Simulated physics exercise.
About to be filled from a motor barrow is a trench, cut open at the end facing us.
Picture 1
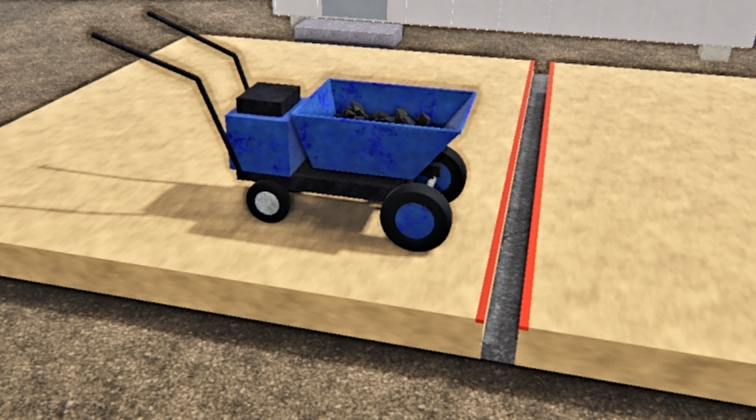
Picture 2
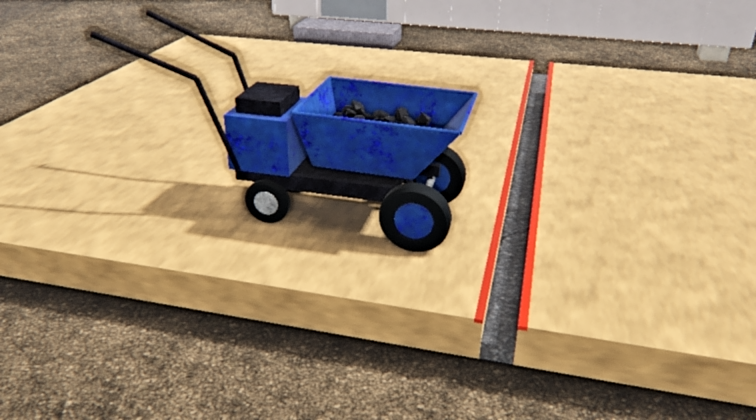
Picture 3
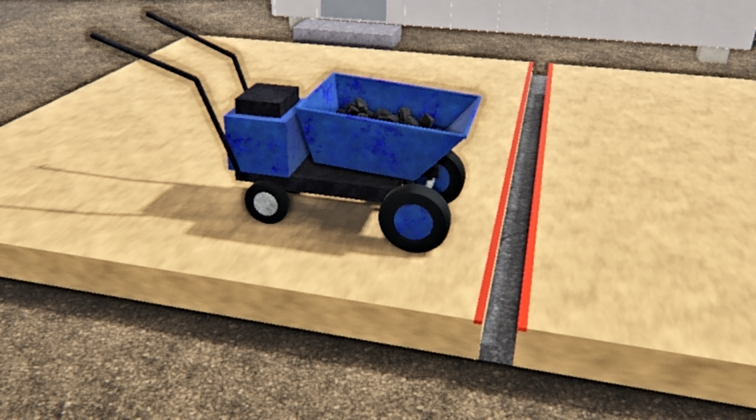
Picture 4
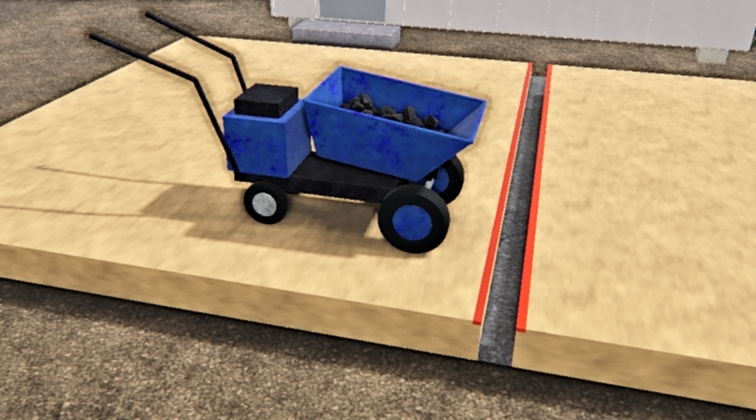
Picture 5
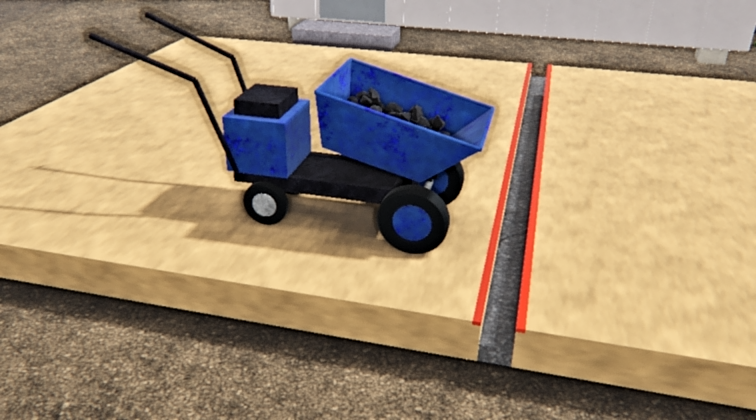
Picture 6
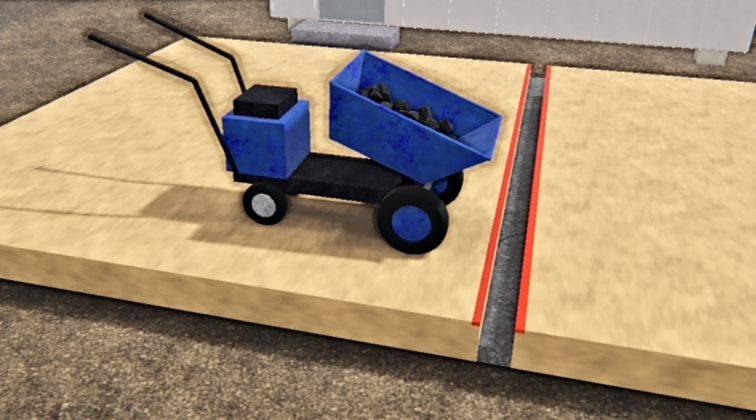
Blue motor barrow standing beside a narrow red-edged trench, its skip of dark lumps tilting gradually towards the right.
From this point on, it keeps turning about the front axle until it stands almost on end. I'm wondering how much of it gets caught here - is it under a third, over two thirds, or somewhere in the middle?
The fraction in the trench falls below one third.
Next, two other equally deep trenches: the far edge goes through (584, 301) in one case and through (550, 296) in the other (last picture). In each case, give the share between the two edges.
Roughly 100 percent first and 70 percent second.
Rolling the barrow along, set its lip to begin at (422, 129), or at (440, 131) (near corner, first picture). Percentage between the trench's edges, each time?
First try: Around 60 %; second try: Around 60 %.
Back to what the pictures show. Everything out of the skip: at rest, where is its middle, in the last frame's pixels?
The centre comes to rest near (547, 239).
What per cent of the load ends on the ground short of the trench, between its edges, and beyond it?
Estimates - short: 0 in a hundred, between: 15 in a hundred, beyond: 55 in a hundred.
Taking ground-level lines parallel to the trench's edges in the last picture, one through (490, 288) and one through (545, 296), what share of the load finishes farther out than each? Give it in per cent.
70 % and 30 %, in that order.
Shortly afterwards, skip tipped steeply; the whole lot in the skip.
Next, skip tipped right over; all but a few in the skip; only a few in or heaped over the trench; a little beyond it.
Some moments later, skip tipped right over; near a third in the skip; a little in or heaped over the trench; near half beyond it.
In the end, skip tipped right over; near a third in the skip; a little in or heaped over the trench; near half beyond it.
